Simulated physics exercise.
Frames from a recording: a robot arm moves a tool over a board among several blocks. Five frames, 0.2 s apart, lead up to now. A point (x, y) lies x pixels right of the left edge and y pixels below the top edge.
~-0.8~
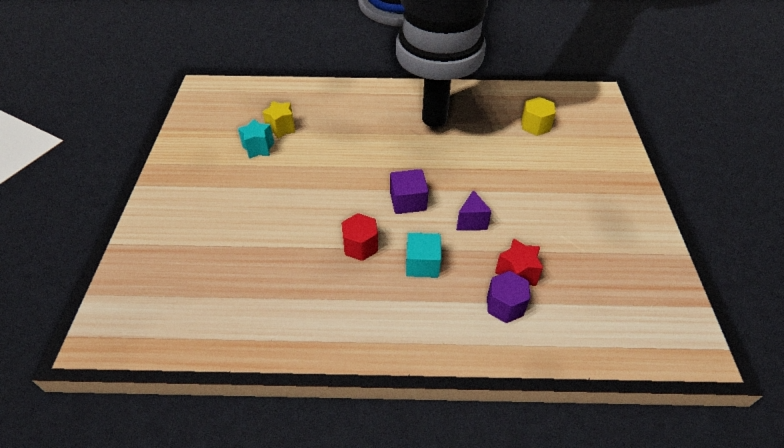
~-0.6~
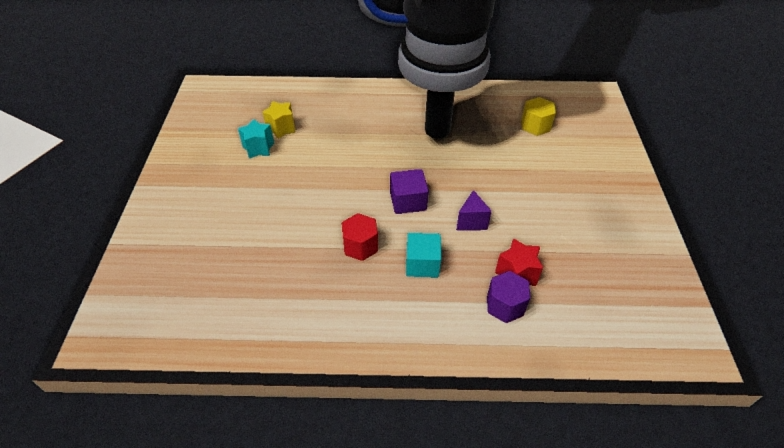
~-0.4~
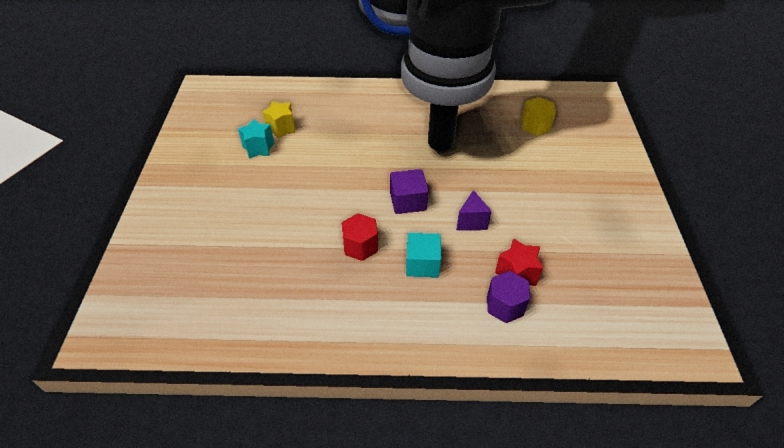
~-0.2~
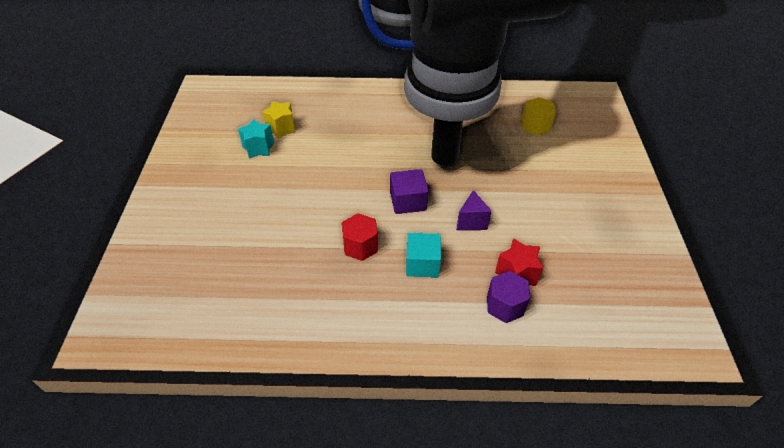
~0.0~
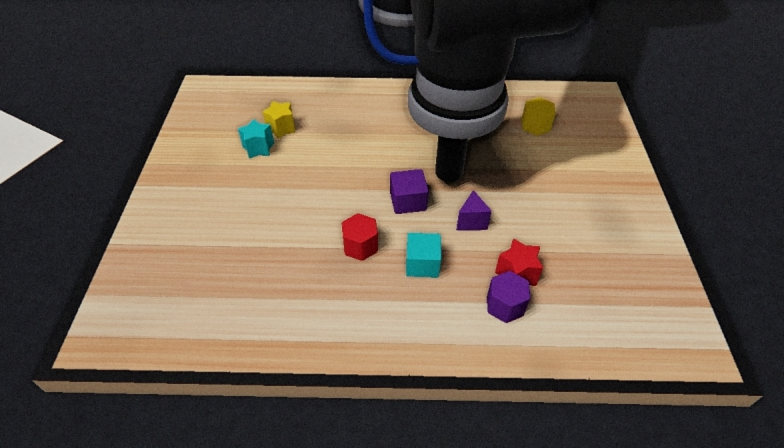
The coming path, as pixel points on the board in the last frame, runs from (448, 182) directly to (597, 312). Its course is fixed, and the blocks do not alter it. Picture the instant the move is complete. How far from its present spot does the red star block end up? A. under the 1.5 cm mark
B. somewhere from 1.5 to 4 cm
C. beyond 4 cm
Choice A: Under the 1.5 cm mark.
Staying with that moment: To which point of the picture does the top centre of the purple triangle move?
The top centre is at (485, 221).
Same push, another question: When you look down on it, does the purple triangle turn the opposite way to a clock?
The answer is no.
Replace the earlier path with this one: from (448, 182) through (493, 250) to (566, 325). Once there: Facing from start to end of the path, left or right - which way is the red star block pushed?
Gets pushed left.
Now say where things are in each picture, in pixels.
The first frame shows tool tip (434, 121); block tops, purple square block (409, 181); purple triangle (475, 204); purple hexagon (511, 288); red star block (523, 255).
The second frame shows tool (437, 132); blocks unchanged.
The third frame shows tool (441, 144); blocks unchanged.
The fourth frame shows tool (445, 158); blocks unchanged.
The fifth frame shows tool (449, 174); purple square block (409, 181); purple triangle (475, 204); purple hexagon (511, 288); red star block (523, 255).
The first path, step by step. One third of the way, tool (494, 212); purple triangle (481, 218), turned 70° clockwise.
Two thirds of the way, tool (544, 255); purple triangle (485, 221), turned 105° clockwise; purple hexagon (509, 290); red star block (526, 262), turned 25° clockwise.
At the end, tool (601, 304); purple square block in place; purple triangle (485, 221), turned 105° clockwise; purple hexagon (509, 290); red star block (528, 264), turned 40° clockwise.
